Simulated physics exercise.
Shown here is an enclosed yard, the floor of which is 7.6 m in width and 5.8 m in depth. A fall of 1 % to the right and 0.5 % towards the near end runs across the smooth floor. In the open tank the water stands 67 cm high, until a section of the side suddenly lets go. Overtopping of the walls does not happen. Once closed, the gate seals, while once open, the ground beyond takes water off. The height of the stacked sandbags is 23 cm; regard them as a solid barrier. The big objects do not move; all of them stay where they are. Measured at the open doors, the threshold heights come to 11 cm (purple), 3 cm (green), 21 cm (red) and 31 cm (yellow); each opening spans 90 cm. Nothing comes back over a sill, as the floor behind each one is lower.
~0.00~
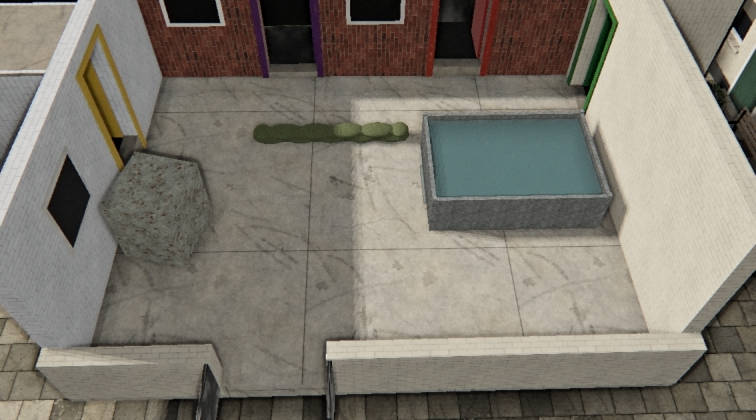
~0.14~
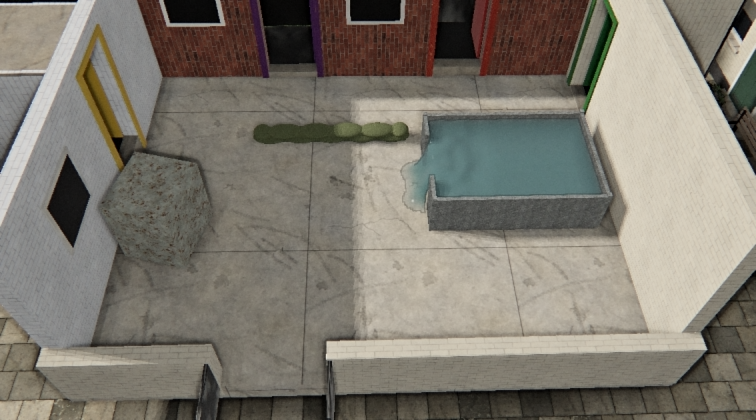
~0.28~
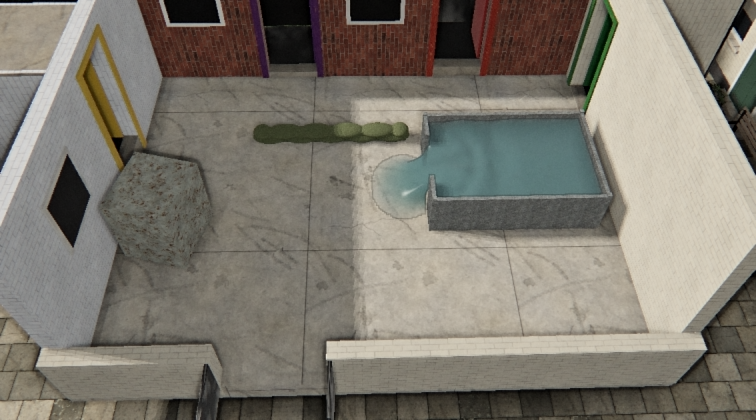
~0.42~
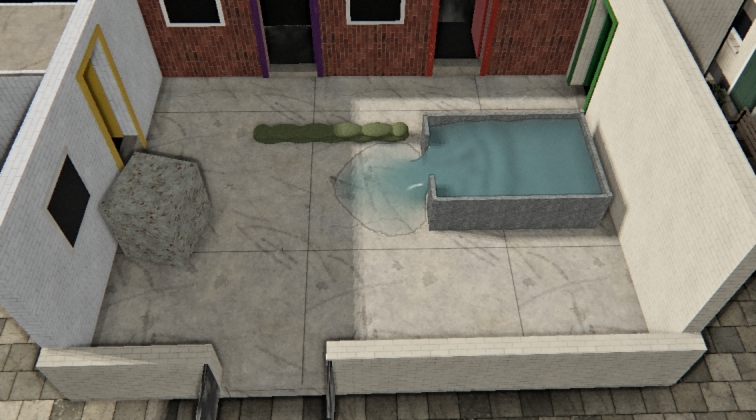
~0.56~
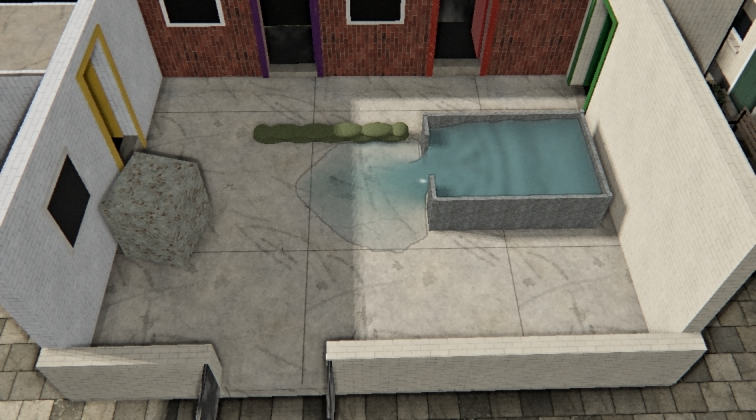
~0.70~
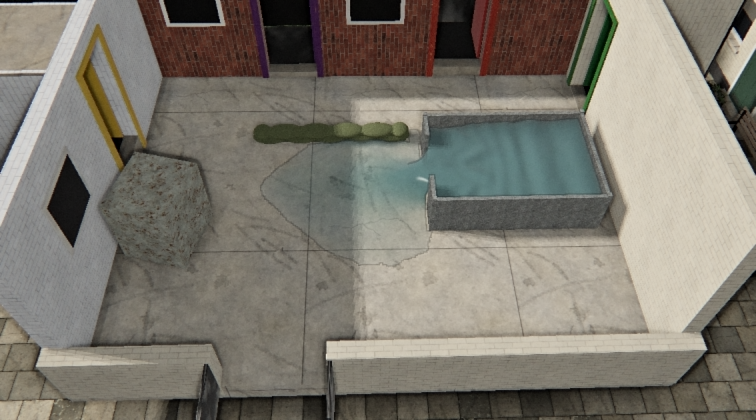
Water pours through a gap in the left side of a raised stone tank and spreads leftward and toward the viewer in a widening, thinning sheet across the walled yard's pale floor, below a low green row, while a large grey rock stays still.
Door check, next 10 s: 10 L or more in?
The purple door lets in less than the limit; the green door lets in more than the limit; the red door lets in less than the limit; the yellow door lets in less than the limit.
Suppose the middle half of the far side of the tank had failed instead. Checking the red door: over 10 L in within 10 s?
Red: Exceeds.
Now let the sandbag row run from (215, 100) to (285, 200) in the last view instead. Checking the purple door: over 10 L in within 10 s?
After that, purple comes out too high.
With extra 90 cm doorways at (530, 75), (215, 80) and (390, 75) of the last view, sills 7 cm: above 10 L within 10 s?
Less, more, less.
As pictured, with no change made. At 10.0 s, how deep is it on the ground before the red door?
It's about 5.0 cm.
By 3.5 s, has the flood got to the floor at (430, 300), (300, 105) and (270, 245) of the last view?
In turn: Not reached, not reached, flooded.
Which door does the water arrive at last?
That's the green door.
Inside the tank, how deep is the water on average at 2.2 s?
Some 43 cm on average.
After 1.4 s water covers 25 % of the floor and is deepest (34 cm) near (414, 187); purple door not reached, green door not reached, red door not reached, yellow door not reached.
After 2.2 s water covers 40 % of the floor and is deepest (30 cm) near (414, 187); purple door not reached, green door not reached, red door not reached, yellow door 28 cm at the sill, 0 L in.
After 3.5 s water covers 45 % of the floor and is deepest (29 cm) near (133, 190); purple door not reached, green door not reached, red door not reached, yellow door 24 cm at the sill, 0 L in.
After 6.0 s water covers 65 % of the floor and is deepest (18 cm) near (138, 173); purple door 5 cm at the sill, 0 L in, green door not reached, red door not reached, yellow door 17 cm at the sill, 0 L in.
After 10.0 s water covers 95 % of the floor and is deepest (11 cm) near (609, 211); purple door 4 cm at the sill, 0 L in, green door 10 cm at the sill, 34 L in, red door 5 cm at the sill, 0 L in, yellow door 8 cm at the sill, 0 L in.
